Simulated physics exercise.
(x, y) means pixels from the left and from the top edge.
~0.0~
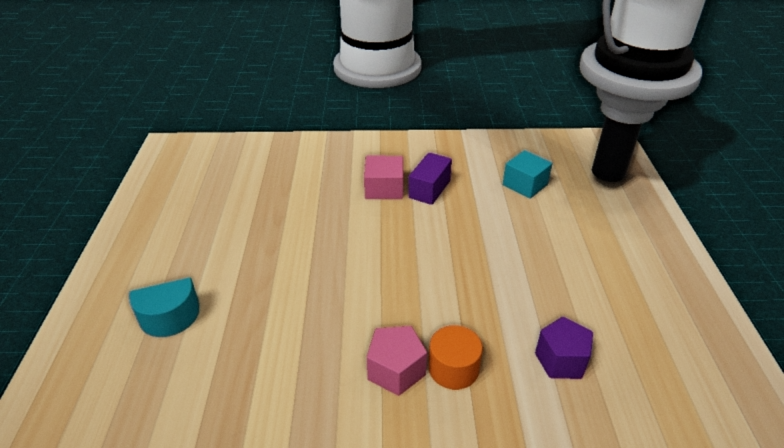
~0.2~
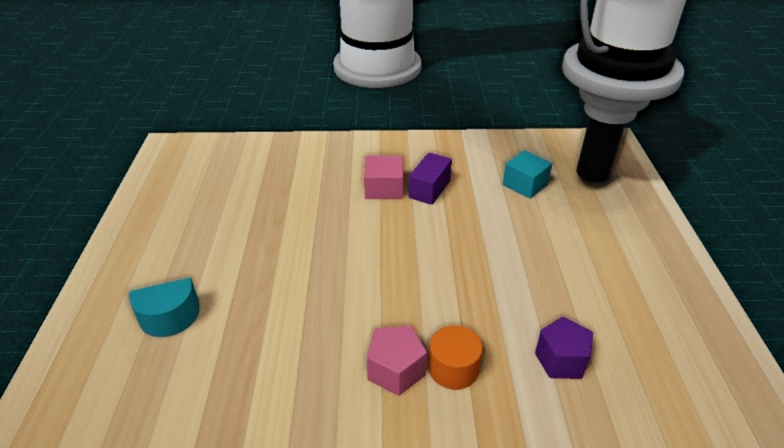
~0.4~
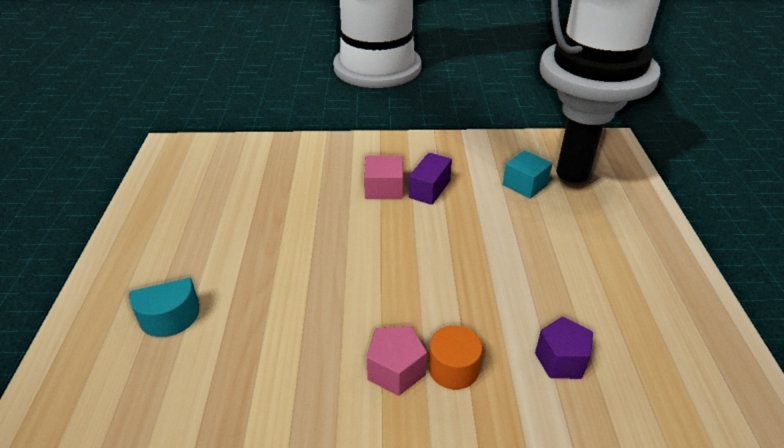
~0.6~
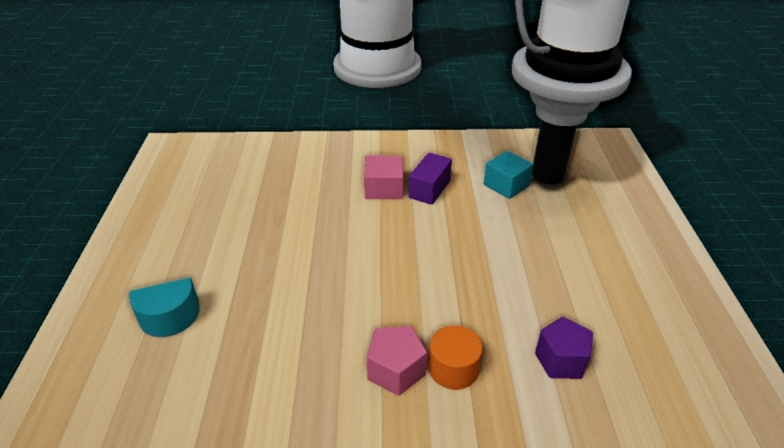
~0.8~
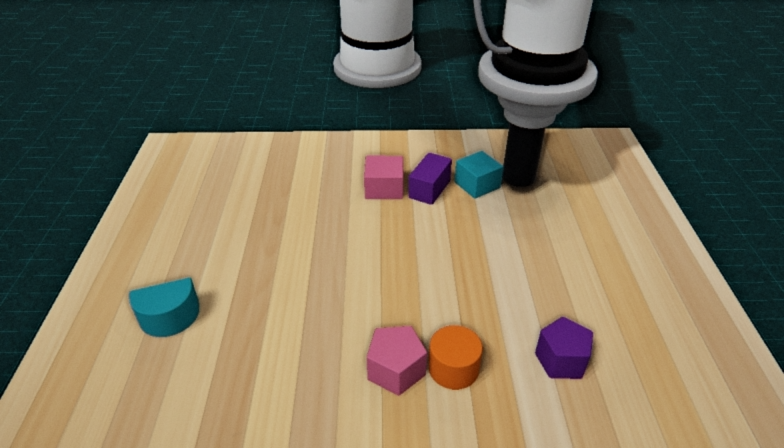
The video shows a robotic arm with a black stick moving left across a wooden board scattered with coloured blocks. The stick reaches a turquoise block and pushes it left, closer to a purple block beside a pink one.
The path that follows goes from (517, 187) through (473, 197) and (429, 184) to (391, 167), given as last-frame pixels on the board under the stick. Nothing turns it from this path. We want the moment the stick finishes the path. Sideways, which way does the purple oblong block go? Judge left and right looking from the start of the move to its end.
The right-hand side.
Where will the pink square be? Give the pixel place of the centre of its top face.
That would be at about pixel (337, 165).
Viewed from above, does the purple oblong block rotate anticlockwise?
I expect so.
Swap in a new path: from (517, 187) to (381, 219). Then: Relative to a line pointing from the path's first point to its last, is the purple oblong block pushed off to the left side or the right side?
Answer: Right.
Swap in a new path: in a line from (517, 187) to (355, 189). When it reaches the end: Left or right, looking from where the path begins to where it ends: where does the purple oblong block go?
Answer: Right.
What follows on the original path. One third of the way, stick at (474, 188); pink square at (378, 166); purple oblong block at (410, 162), turned 25° anticlockwise; turquoise square at (447, 162), turned 65° clockwise.
Two thirds of the way, stick at (428, 174); pink square at (365, 165), turned 15° anticlockwise; purple oblong block at (394, 156), turned 45° anticlockwise; turquoise square at (420, 144), turned 105° clockwise.
At the end, stick at (390, 158); pink square at (337, 165), turned 40° anticlockwise; purple oblong block at (357, 149), turned 65° anticlockwise; turquoise square at (408, 131), turned 155° clockwise.
